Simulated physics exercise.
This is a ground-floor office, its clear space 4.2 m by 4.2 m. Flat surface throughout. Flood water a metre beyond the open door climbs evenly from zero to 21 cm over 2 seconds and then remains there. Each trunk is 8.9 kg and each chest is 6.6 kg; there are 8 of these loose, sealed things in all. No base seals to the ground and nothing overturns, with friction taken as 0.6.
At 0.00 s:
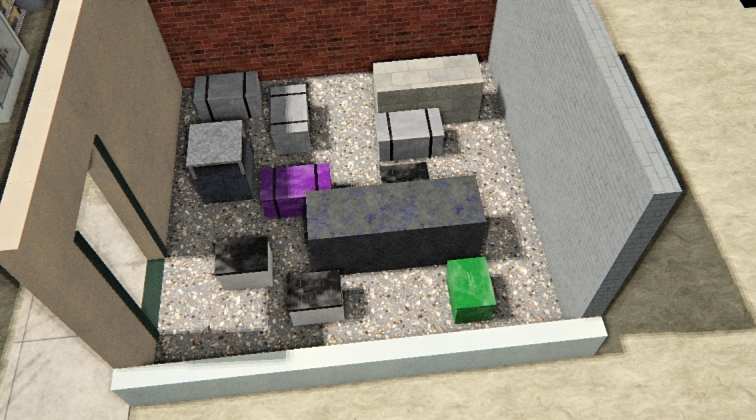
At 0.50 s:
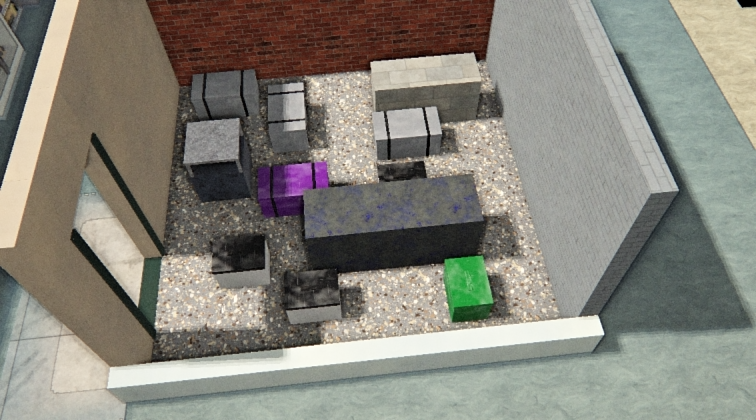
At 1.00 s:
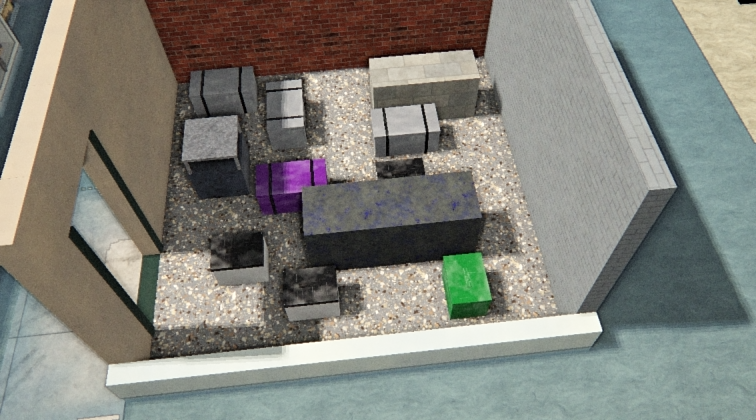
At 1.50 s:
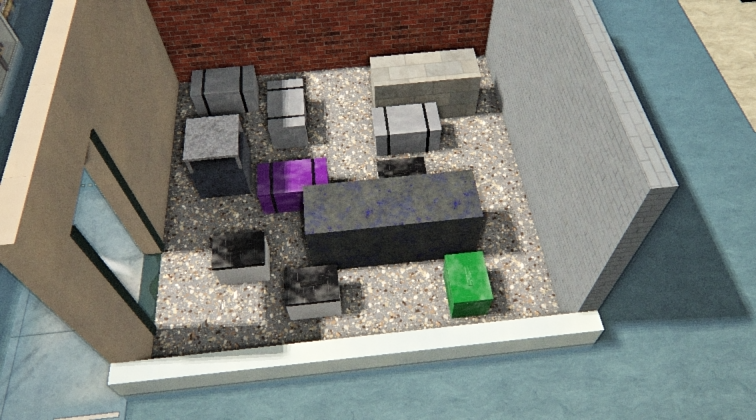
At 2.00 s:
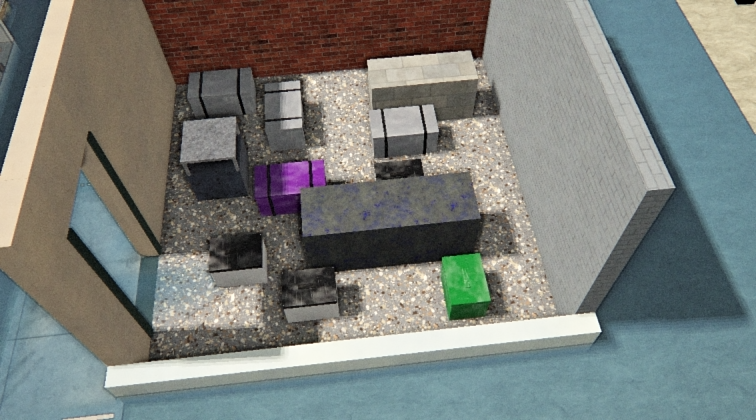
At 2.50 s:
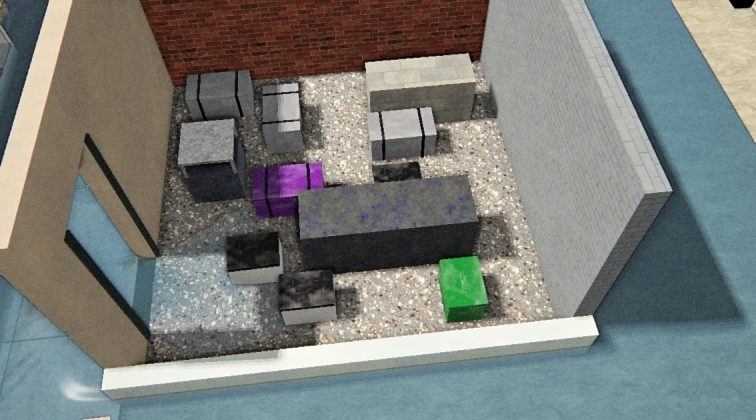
Water spreading around a walled room of blocks, then entering through the left doorway as a dark-topped block inside shifts slightly right.
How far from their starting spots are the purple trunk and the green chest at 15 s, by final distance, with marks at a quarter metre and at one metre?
Purple trunk: Over a metre; green chest: Over a metre.
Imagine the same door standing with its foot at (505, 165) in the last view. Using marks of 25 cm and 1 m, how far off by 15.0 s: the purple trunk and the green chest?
Purple trunk: Long trip; green chest: Small shift.
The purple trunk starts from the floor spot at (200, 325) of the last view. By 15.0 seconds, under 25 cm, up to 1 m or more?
In that run it wanders far off.
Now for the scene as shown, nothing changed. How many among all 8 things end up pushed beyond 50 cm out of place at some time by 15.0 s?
7 of them.
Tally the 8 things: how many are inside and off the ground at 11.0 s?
Of them, 8.
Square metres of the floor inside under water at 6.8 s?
Near 14 m2 in all.
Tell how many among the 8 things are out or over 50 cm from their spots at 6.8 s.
Tally at that time: 4.
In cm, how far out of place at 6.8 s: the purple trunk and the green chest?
Shifts: Around 140 and 120 cm.
After 3.5 s the purple trunk is near (295, 168), 0.2 m from its start, aground; the green chest is near (464, 281), 0.0 m from its start, aground; 1 afloat.
After 6.8 s the purple trunk is near (346, 106), 1.3 m from its start, afloat; the green chest is near (502, 190), 1.2 m from its start, afloat; 5 afloat.
After 11.0 s the purple trunk is near (283, 77), 1.6 m from its start, afloat; the green chest is near (486, 115), 2.3 m from its start, afloat; 8 afloat.
After 15.0 s the purple trunk is near (289, 71), 1.7 m from its start, afloat; the green chest is near (488, 108), 2.3 m from its start, afloat; 8 afloat.
